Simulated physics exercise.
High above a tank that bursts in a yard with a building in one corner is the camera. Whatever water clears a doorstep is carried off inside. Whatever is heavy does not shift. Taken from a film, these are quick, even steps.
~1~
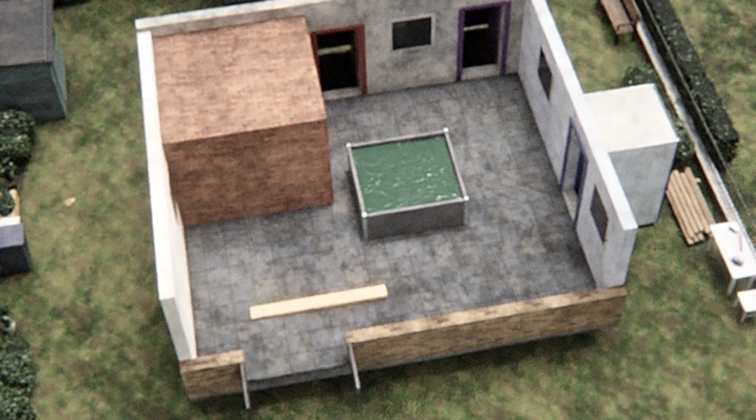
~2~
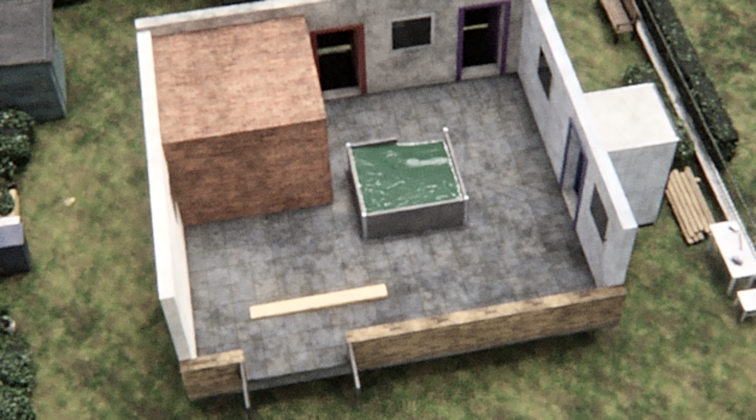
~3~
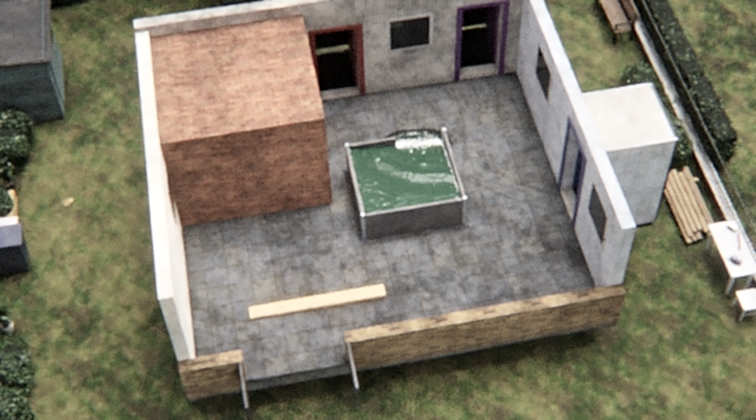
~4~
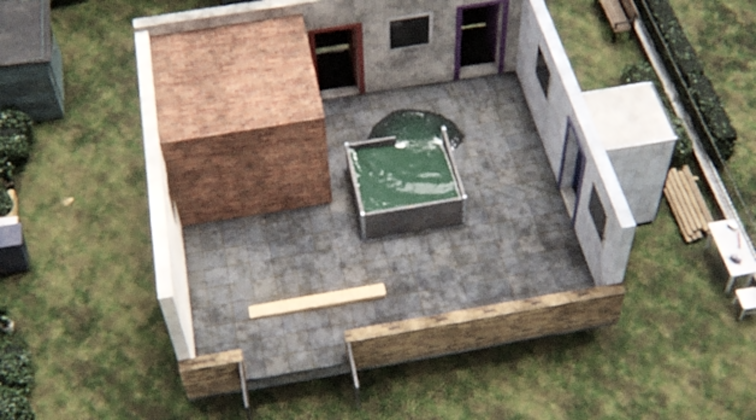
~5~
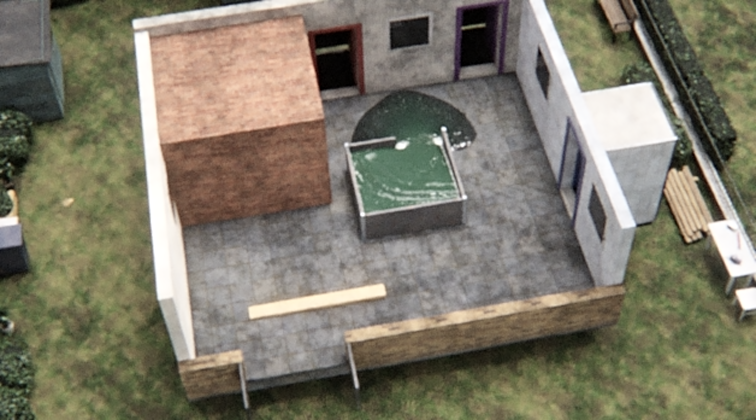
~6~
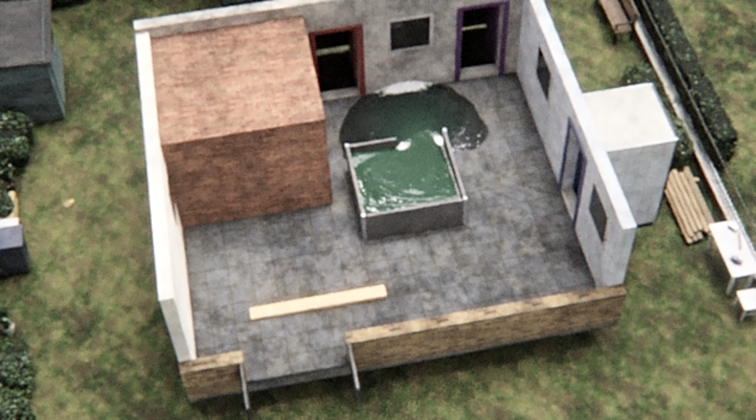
At the start, green water lies in a square tank in a paved, walled yard with a reddish-brown block in one corner. The tank's far side opens and the surface ripples, then water pours out and spreads in a widening, rounded pool across the paving toward the back wall.
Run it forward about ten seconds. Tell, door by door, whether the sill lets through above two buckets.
In order: The red door is going to be over the line. The blue door is going to be at or under the line. The purple door is going to be over the line.
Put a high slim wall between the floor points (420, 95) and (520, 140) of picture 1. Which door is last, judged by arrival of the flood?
It's the blue one.
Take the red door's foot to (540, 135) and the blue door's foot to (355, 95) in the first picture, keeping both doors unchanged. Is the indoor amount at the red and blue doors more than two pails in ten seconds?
Outcome - red: Breaks the limit, blue: Breaks the limit.
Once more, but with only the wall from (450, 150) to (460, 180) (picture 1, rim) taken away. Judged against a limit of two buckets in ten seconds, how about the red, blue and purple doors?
Result: Red goes past the limit; blue goes past the limit; purple goes past the limit.
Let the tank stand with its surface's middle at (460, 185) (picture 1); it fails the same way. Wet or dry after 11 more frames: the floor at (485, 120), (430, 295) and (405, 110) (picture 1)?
Soaked, bone-dry, soaked.
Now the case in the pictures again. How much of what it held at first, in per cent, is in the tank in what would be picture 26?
Near 38 in a hundred.
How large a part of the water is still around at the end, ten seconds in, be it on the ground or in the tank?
My estimate is some 84 percent.
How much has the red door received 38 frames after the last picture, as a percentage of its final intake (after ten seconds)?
My estimate is close to 80 per cent.
A moment on, water covers 20 % of the floor; the red door under two buckets in, the blue door not reached, the purple door wet at the sill, nothing in.
Next, water covers 20 % of the floor; the red door over two buckets in, the blue door not reached, the purple door under two buckets in.
Then, water covers 40 % of the floor; the red door far over two buckets in, the blue door wet at the sill, nothing in, the purple door over two buckets in.
Later, water covers 65 % of the floor; the red door far over two buckets in, the blue door wet at the sill, nothing in, the purple door far over two buckets in.
In the end, water covers 80 % of the floor; the red door far over two buckets in, the blue door wet at the sill, nothing in, the purple door far over two buckets in.
